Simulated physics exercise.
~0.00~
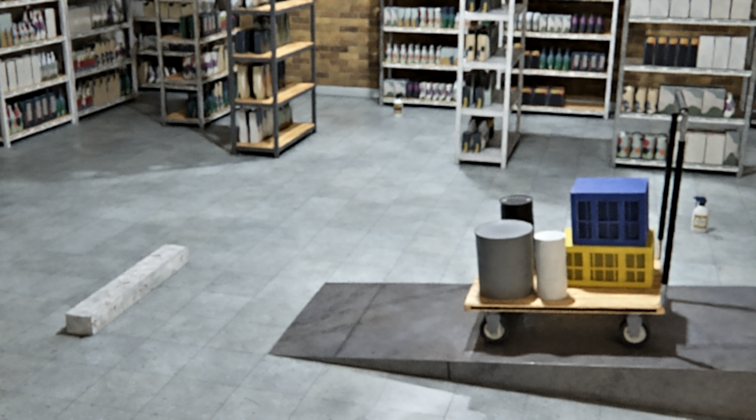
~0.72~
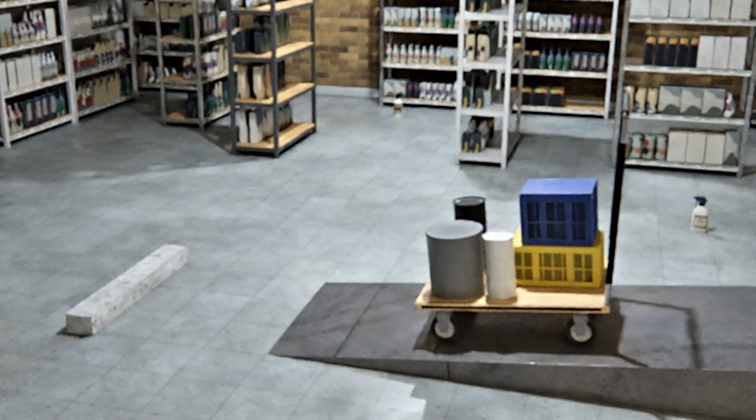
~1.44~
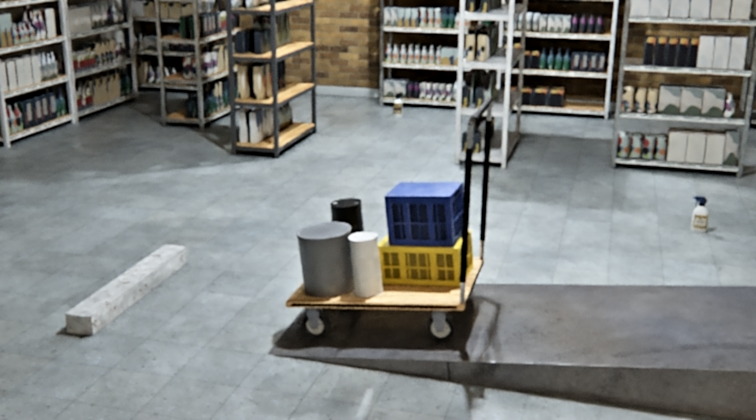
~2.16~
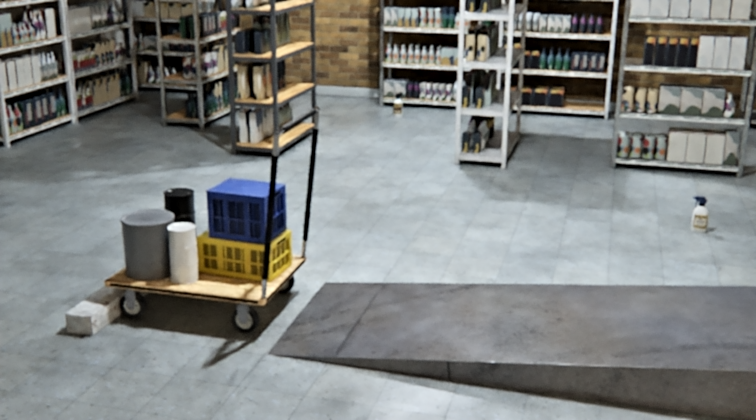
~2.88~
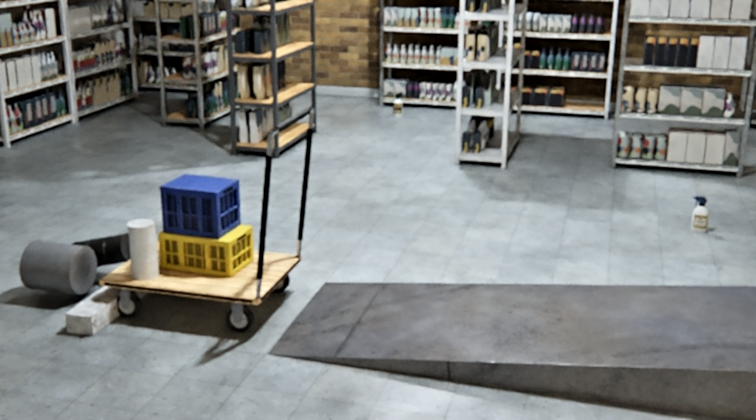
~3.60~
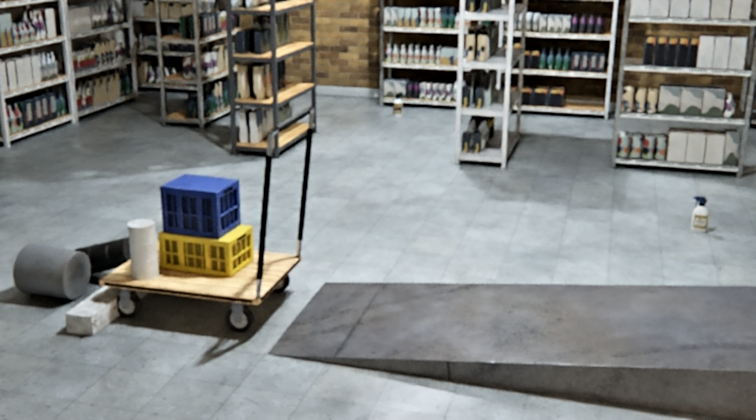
A loaded trolley rolled left down a ramp and across the floor until it stopped at a low kerb, where the grey pail and black canister toppled off the front, while the white canister and the stacked blue and yellow crates stayed upright aboard.
